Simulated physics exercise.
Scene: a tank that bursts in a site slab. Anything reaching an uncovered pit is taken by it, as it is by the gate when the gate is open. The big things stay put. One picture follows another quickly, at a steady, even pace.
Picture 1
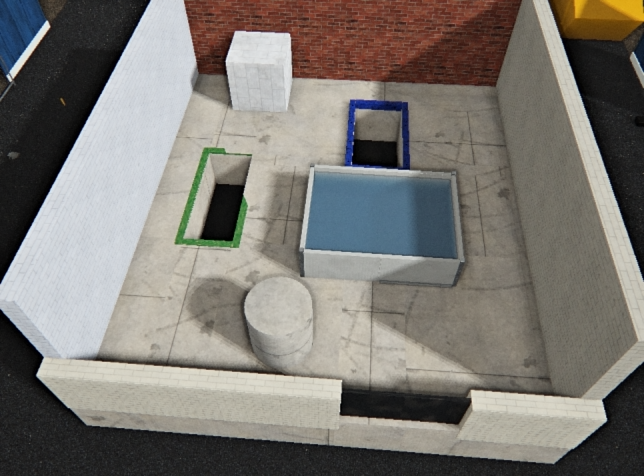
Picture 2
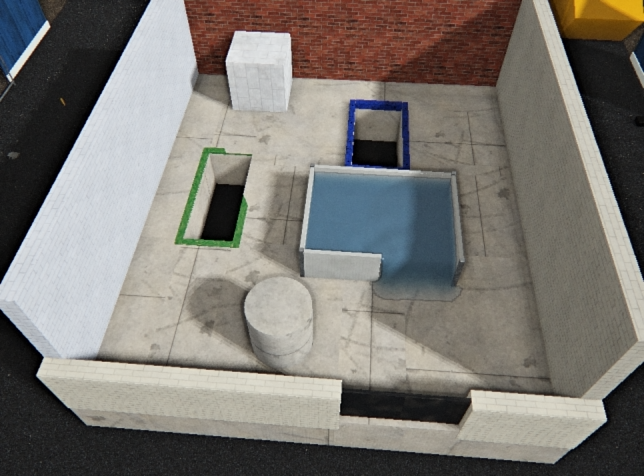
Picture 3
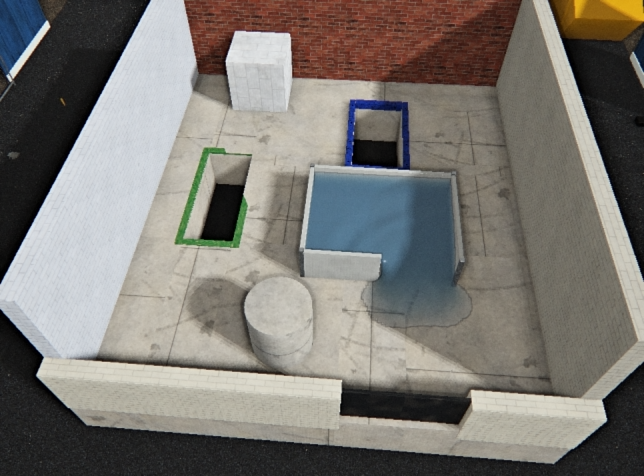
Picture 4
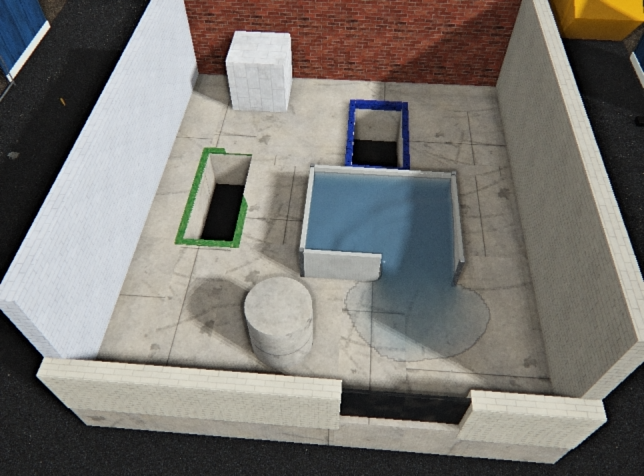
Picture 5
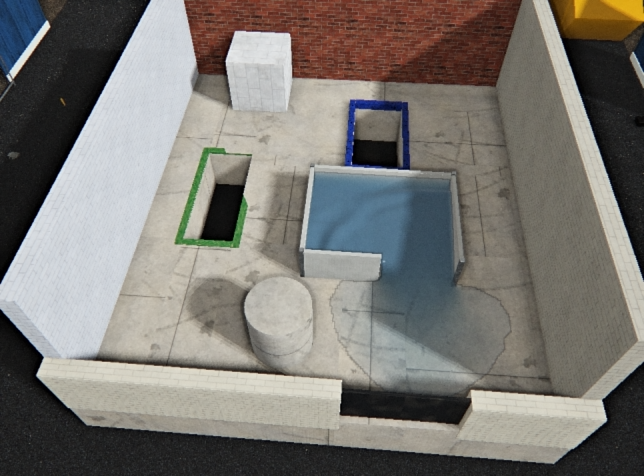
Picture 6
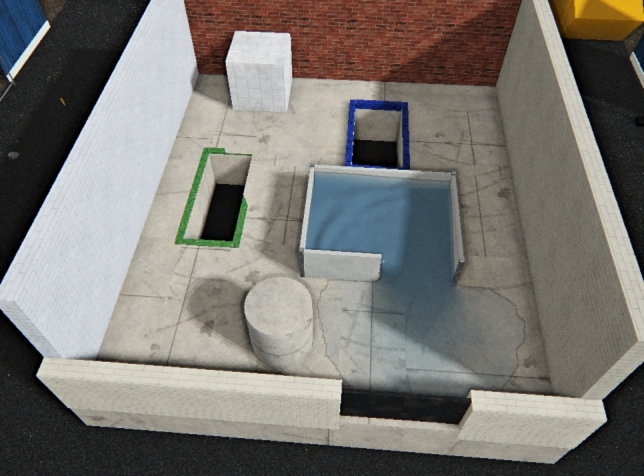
A walled concrete yard with a red brick back wall is seen from high above its front side, where the wall has a dark opening. A pale tank of blue water stands right of centre, with a blue-edged pit behind it, a green-edged pit to the left, a white block at the back and a pale cylinder nearer. The tank's front right side opens and water pours out, spreading forward across the slab to the opening, while the camera stays still.
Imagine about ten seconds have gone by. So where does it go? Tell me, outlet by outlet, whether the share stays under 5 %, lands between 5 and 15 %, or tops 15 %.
Outcome: The gate ends up with a share that stays below five per cent. The blue pit ends up with a share that stays below five per cent. The green pit ends up with a share within five to fifteen per cent.
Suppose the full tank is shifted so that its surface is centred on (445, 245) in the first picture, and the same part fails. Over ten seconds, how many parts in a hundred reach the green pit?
The green pit ends up with 20 per cent.
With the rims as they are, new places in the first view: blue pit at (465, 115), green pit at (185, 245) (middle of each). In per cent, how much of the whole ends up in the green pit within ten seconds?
Green: About 20 %.
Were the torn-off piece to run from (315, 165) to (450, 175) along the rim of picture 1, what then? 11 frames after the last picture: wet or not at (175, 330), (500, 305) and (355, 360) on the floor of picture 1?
In the order asked: Out of reach, out of reach, out of reach.
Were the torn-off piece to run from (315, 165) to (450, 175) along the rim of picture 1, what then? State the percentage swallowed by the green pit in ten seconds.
Approximate share, green: 14 in a hundred.
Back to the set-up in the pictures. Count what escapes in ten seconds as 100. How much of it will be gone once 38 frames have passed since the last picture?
Result, approximate: 20 per cent.
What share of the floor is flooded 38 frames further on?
Estimated share: About 65 %.
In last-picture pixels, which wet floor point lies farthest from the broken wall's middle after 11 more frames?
Roughly at (128, 387).
A moment on, water covers 15 % of the floor; the gate 0 %, the blue pit 0 %, the green pit 0 %.
Next, water covers 20 % of the floor; the gate 0 %, the blue pit 0 %, the green pit 0 %.
Then, water covers 40 % of the floor; the gate 0 %, the blue pit 0 %, the green pit 0 %.
Later, water covers 65 % of the floor; the gate 0 %, the blue pit 0 %, the green pit 2 %.
In the end, water covers 80 % of the floor; the gate 0 %, the blue pit 0 %, the green pit 10 %.
